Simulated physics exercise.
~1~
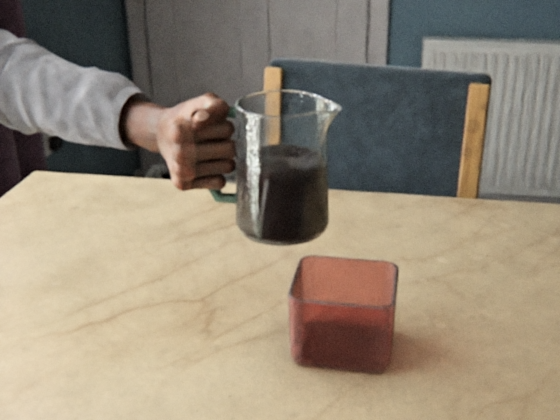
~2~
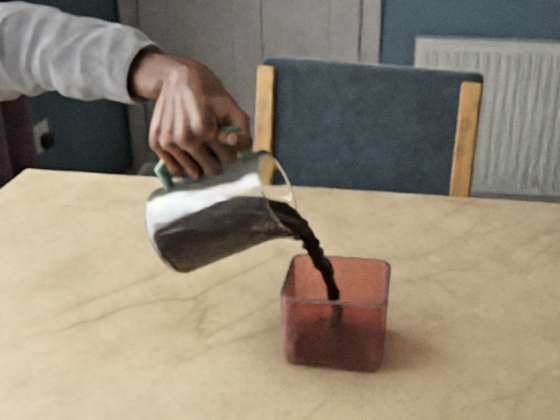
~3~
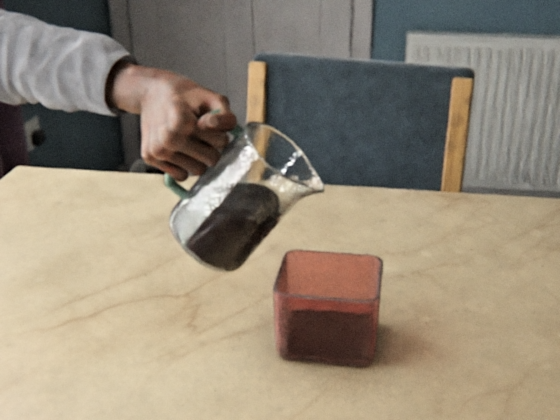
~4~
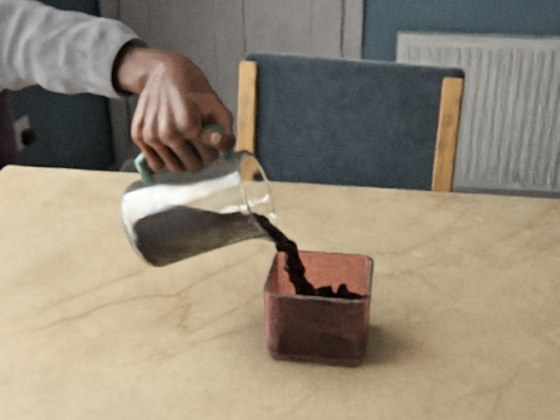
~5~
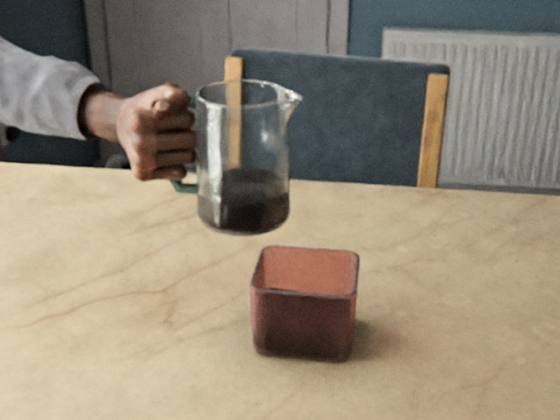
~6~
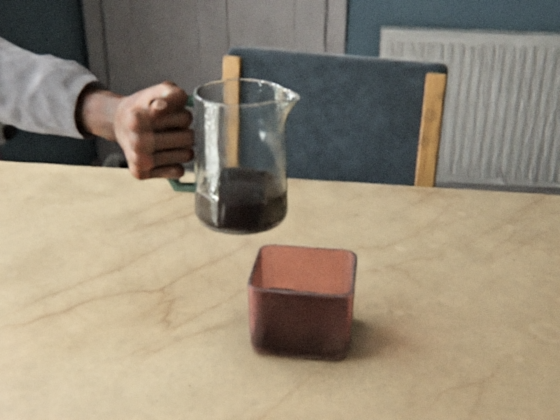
At a pale wooden table, a hand tipping a glass jug twice, pouring dark liquid into a reddish tub, then holding it upright.
